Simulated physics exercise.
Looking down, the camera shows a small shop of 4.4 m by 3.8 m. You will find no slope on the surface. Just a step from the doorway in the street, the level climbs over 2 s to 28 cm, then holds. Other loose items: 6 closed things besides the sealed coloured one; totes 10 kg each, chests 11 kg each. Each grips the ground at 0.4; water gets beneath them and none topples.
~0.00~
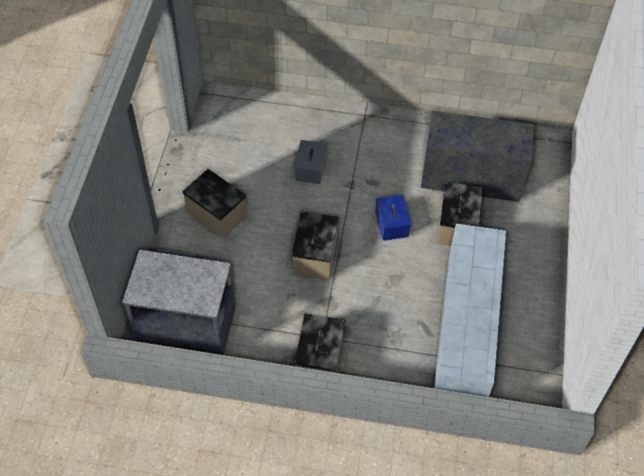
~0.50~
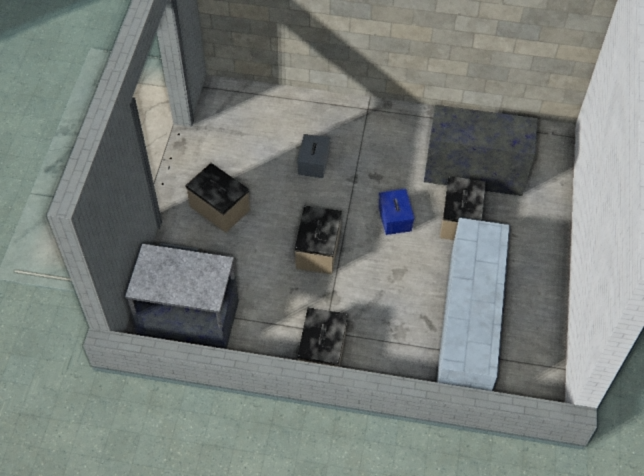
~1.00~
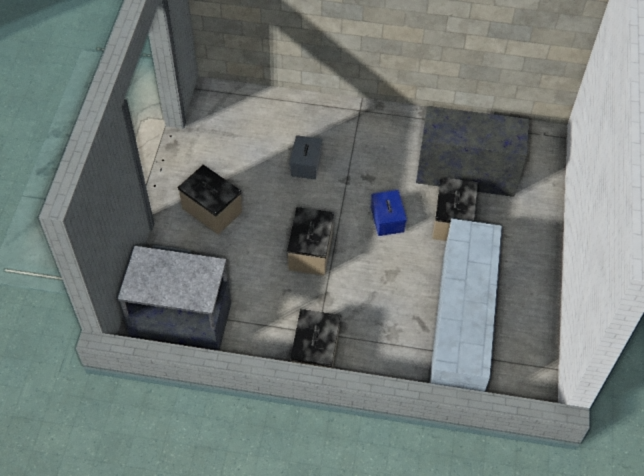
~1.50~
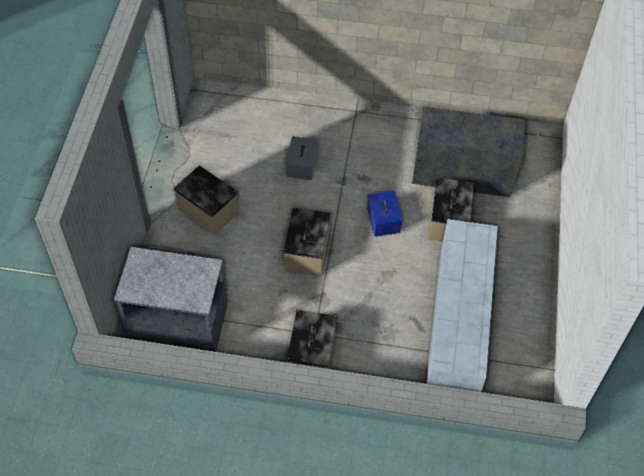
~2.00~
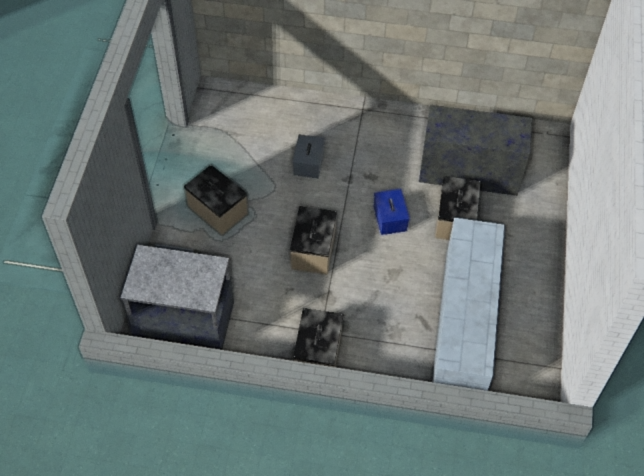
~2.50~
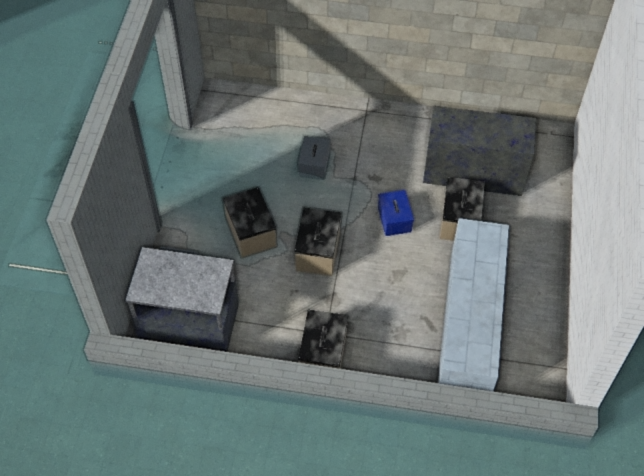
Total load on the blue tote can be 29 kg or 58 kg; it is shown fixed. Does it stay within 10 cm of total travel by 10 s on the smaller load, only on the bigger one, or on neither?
It needs the heavy one.
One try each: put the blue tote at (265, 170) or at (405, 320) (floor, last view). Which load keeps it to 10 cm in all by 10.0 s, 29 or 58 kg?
In turn: Only the heavier mass works; the lighter mass suffices.
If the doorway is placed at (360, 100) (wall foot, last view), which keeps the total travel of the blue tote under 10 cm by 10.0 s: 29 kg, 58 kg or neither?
Answer: Only the upper mass works.
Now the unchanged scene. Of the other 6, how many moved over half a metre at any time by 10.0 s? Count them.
Result: 5.
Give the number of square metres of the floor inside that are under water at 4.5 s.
Roughly 12 m2.
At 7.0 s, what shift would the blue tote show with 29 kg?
Close to 30 centimetres.
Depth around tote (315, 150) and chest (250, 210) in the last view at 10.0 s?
Depth approx. 22 cm / 10 cm.
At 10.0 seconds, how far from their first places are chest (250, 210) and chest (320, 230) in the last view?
150 cm, 80 cm.
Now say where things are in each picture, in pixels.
The first picture shows the blue tote at (394, 211), on the bottom; water covers 0.0 m2; 0 of 7 have shifted.
The second picture shows the blue tote at (397, 206), on the bottom; water covers 0.0 m2; 0 of 7 have shifted.
The third picture shows the blue tote at (389, 207) rests on the ground; water covers 0.0 m2; 0 of 7 have shifted.
The fourth picture shows the blue tote at (385, 207) rests on the ground; water covers 0.1 m2; 0 of 7 have shifted.
The fifth picture shows the blue tote at (392, 206) rests on the ground; 1.0 m2 under water; 0 of 7 have shifted.
The sixth picture shows the blue tote at (396, 207), on the bottom; 2.8 m2 under water; 1 of 7 have shifted.
After 3.5 s the blue tote would be 13 cm from its start with 29 kg and 0 cm from its start with 58 kg; 10 cm of water round it then.
After 4.5 s the blue tote would be 26 cm from its start with 29 kg and 0 cm from its start with 58 kg; 7 cm of water round it then.
After 7.0 s the blue tote would be 26 cm from its start with 29 kg and 0 cm from its start with 58 kg; 15 cm of water round it then.
After 10.0 s the blue tote would be 32 cm from its start with 29 kg and 0 cm from its start with 58 kg; 19 cm of water round it then.
